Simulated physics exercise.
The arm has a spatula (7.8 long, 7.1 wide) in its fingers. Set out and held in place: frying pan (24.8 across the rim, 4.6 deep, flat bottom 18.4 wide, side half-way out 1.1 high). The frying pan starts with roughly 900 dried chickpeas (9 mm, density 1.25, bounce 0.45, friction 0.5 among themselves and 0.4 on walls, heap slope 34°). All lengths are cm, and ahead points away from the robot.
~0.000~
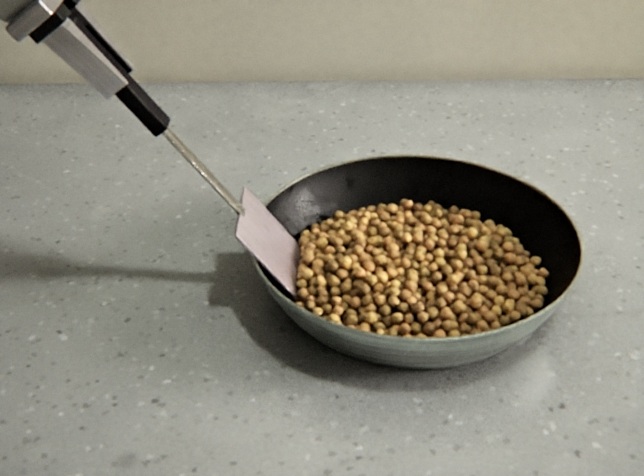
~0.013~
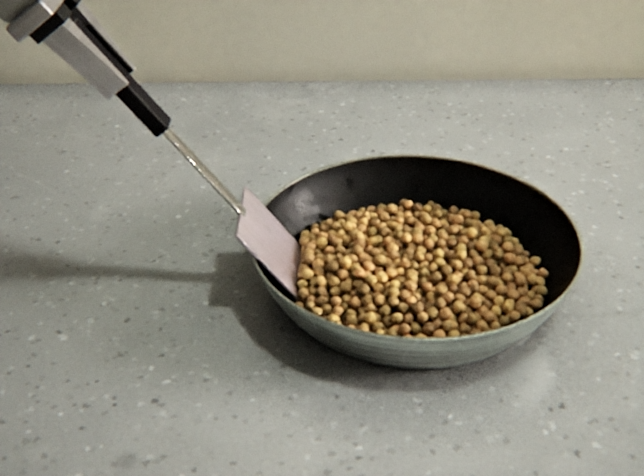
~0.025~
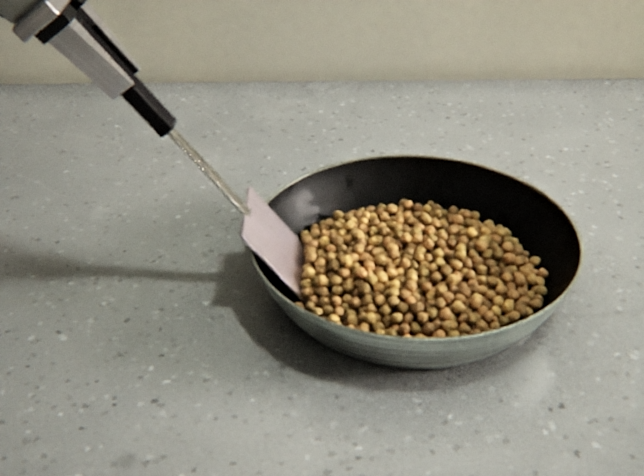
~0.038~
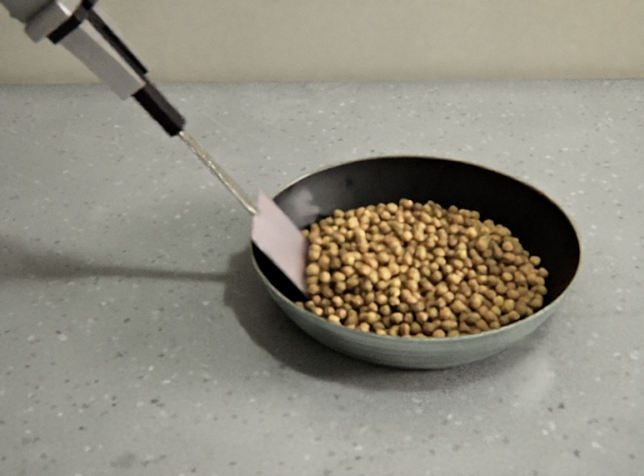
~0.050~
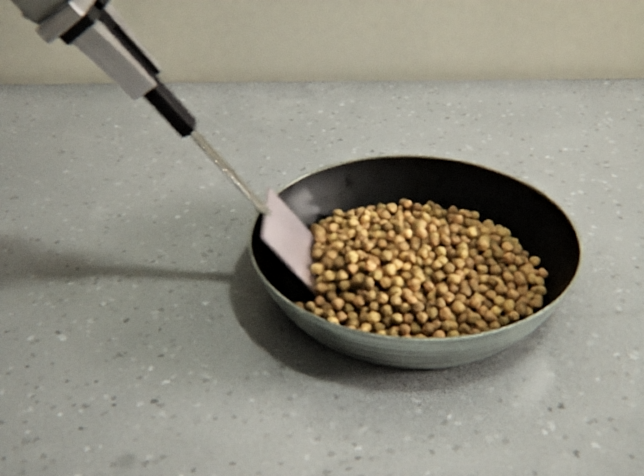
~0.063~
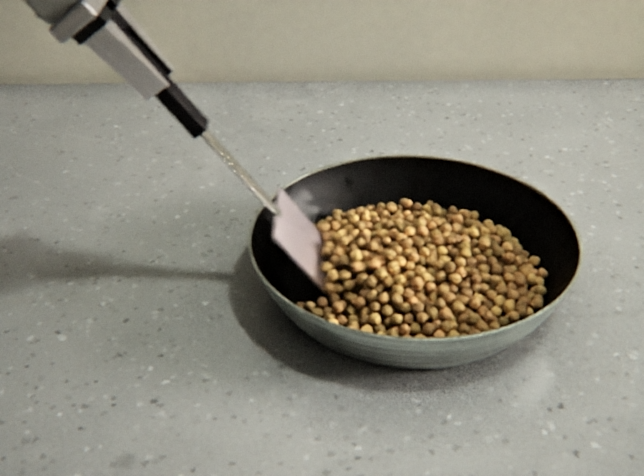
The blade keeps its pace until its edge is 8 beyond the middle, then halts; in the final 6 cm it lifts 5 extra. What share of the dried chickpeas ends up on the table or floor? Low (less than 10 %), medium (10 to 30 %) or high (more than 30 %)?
A low share, less than 10 %, ends on the table or floor.
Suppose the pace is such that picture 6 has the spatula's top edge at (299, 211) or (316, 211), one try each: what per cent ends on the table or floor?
Some 15 and 20 per cent.
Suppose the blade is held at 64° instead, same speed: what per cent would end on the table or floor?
It would be near 5 per cent.
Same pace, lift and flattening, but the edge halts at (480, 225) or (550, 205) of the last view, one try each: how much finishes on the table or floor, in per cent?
Some 0 and 15 per cent.
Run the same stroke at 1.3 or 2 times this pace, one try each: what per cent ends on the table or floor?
Some 10 and 15 per cent.
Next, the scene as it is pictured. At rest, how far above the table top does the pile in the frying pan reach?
Roughly 5.0 cm.
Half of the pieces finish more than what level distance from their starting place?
Roughly 3 cm.
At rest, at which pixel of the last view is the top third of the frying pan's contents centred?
At about (513, 258).
After 0.14 s, sloping 54°, highest piece 4 above the table; 900 in the frying pan.
After 0.22 s, sloping 54°, highest piece 6 above the table; 900 in the frying pan.
After 0.45 s, sloping 54°, highest piece 5 above the table; 842 in the frying pan, 57 on the table or floor, 1 on the blade or in flight.
After 1.50 s, sloping 54°, highest piece 5 above the table; 842 in the frying pan, 58 on the table or floor.
In the end, 842 in the frying pan, 58 on the table or floor. That is 6 % on the table or floor.
